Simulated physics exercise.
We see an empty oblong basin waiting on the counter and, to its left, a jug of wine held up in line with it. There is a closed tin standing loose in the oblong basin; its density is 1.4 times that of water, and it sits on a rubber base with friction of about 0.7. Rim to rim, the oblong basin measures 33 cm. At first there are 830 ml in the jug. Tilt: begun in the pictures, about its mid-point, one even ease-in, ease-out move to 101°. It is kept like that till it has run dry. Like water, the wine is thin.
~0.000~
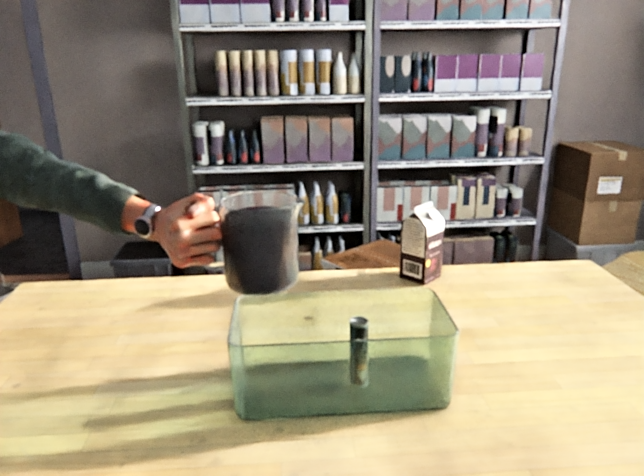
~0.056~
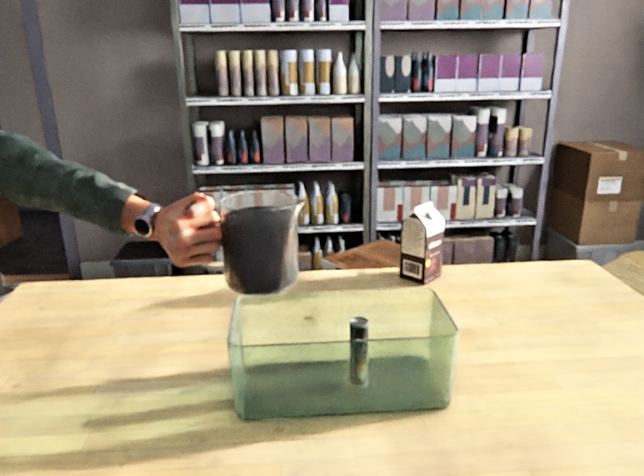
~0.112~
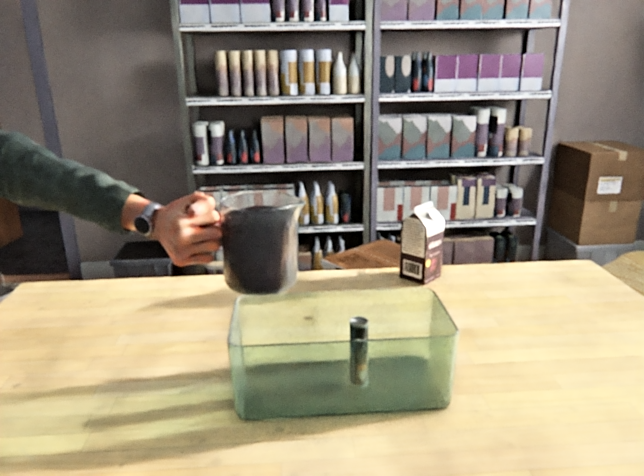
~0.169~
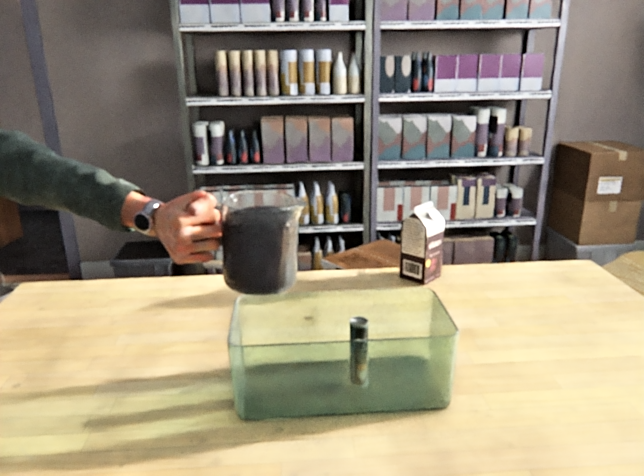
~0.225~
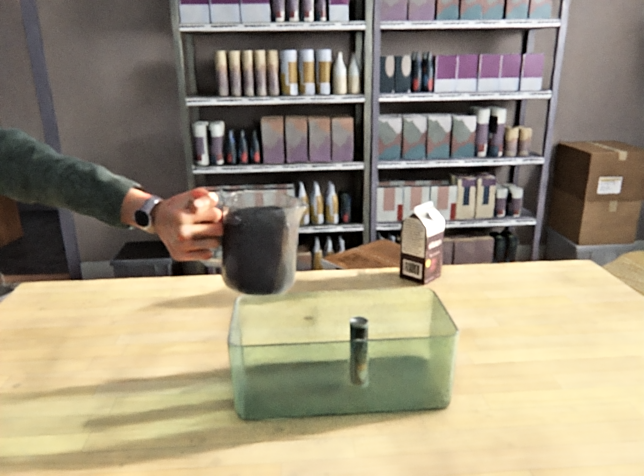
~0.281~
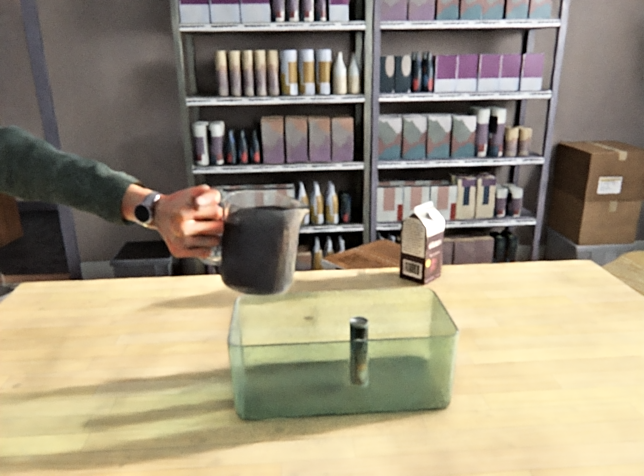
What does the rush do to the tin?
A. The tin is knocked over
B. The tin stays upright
(A) The tin is knocked over.
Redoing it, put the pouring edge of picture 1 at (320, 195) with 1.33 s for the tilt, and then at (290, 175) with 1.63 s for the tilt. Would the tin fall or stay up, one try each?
Try 1: Still standing; try 2: Tipped over.
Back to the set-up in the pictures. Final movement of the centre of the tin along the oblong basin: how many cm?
Shift of tin centre: Approx. 7.5 cm.
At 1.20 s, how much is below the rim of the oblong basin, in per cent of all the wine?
About 42 %.
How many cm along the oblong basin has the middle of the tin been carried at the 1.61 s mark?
Near 4 cm of travel.
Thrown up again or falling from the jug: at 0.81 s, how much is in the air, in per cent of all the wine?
About 9 per cent.
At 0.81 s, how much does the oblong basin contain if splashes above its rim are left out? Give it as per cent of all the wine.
Fraction in basin: Approx. 2%.
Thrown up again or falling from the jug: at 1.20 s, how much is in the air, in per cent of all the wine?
Roughly 16 %.
Then, 0.81 s in, the tilt is 54° and 89 per cent is still to pour; the tin stands where it began.
Then, 1.20 s in, the tilt is 89° and 41 per cent is still to pour; the tin stands where it began.
Then, 1.61 s in, the tilt is 101° and 6 per cent is still to pour; the tin leans 41°.
Then, 2.05 s in, the tilt is 101° and 0 per cent is still to pour; the tin lies on its side.
Finally, the tin lies on its side.
